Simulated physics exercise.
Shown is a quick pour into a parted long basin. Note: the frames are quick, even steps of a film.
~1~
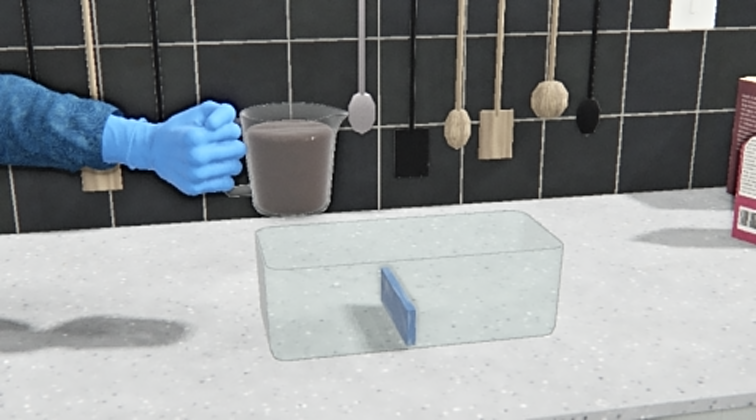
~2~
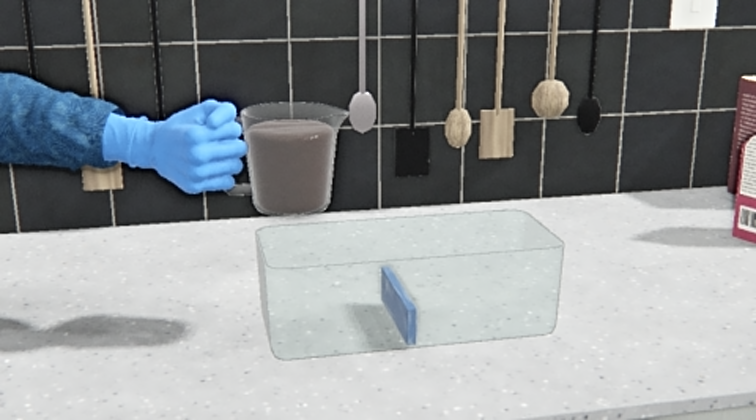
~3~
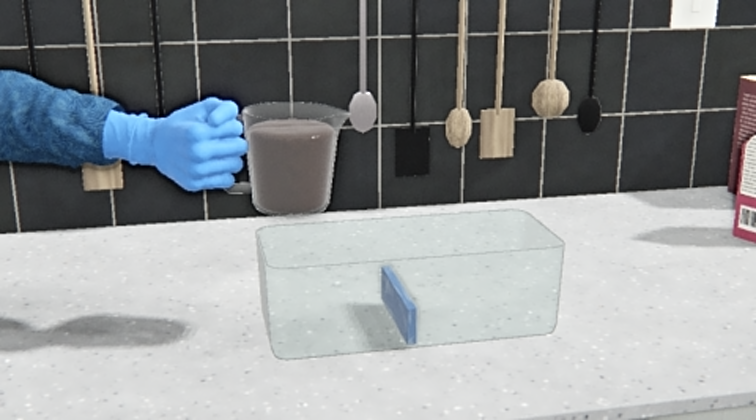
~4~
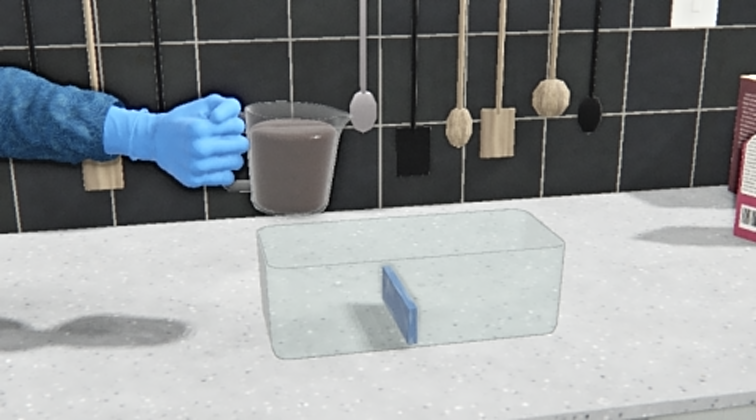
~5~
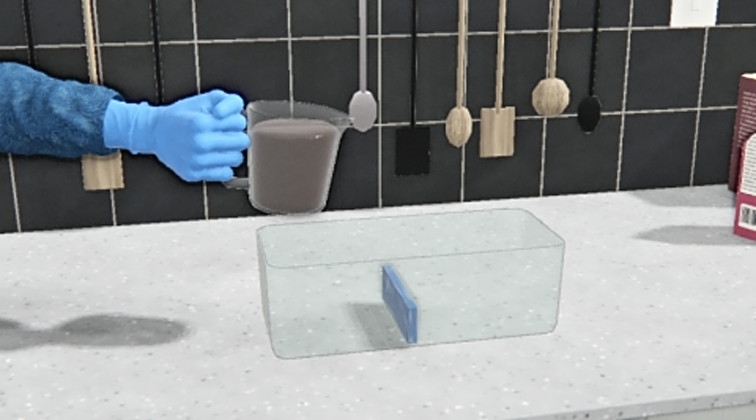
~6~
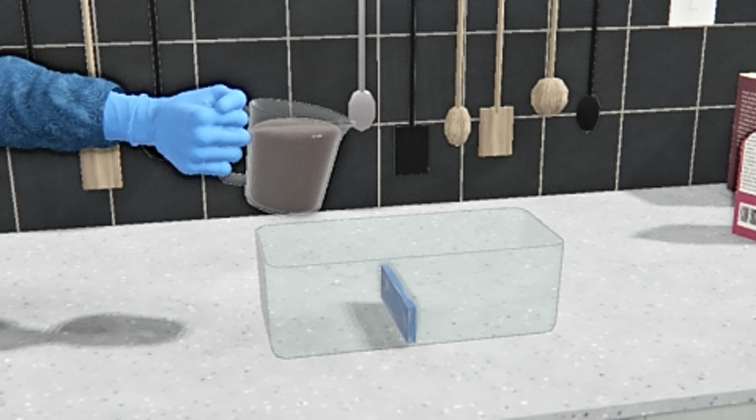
A blue-gloved hand slowly tilting a clear jug of brown liquid slightly rightward above a clear basin with a blue divider.
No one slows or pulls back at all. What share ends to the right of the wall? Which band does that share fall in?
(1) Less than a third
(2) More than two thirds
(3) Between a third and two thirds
Option 3: Between a third and two thirds.
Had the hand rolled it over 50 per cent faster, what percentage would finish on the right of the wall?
About 35 per cent.
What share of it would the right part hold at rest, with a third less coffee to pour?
It comes to near 20 per cent.
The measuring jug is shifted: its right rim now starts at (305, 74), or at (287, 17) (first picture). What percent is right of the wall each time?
Close to 5 in a hundred, then close to 5 in a hundred.
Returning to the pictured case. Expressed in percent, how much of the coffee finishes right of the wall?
About 50 per cent.
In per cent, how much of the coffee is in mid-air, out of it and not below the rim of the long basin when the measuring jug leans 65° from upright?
It's close to 15 %.
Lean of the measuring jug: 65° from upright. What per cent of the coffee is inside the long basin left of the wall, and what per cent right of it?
Left side around 0 per cent; right side around 5 per cent.
A moment on, the measuring jug is tipped part way and 78 per cent is still to pour, 1 is left of the wall and 6 right of it.
Next, the measuring jug is tipped on its side and 25 per cent is still to pour, 19 is left of the wall and 43 right of it.
Then the measuring jug is tipped right over and 2 per cent is still to pour, 46 is left of the wall and 51 right of it.
Later the measuring jug is tipped right over and 0 per cent is still to pour, 49 is left of the wall and 51 right of it.
At rest 49 per cent lies left of the wall, 51 right of it and 1 outside.
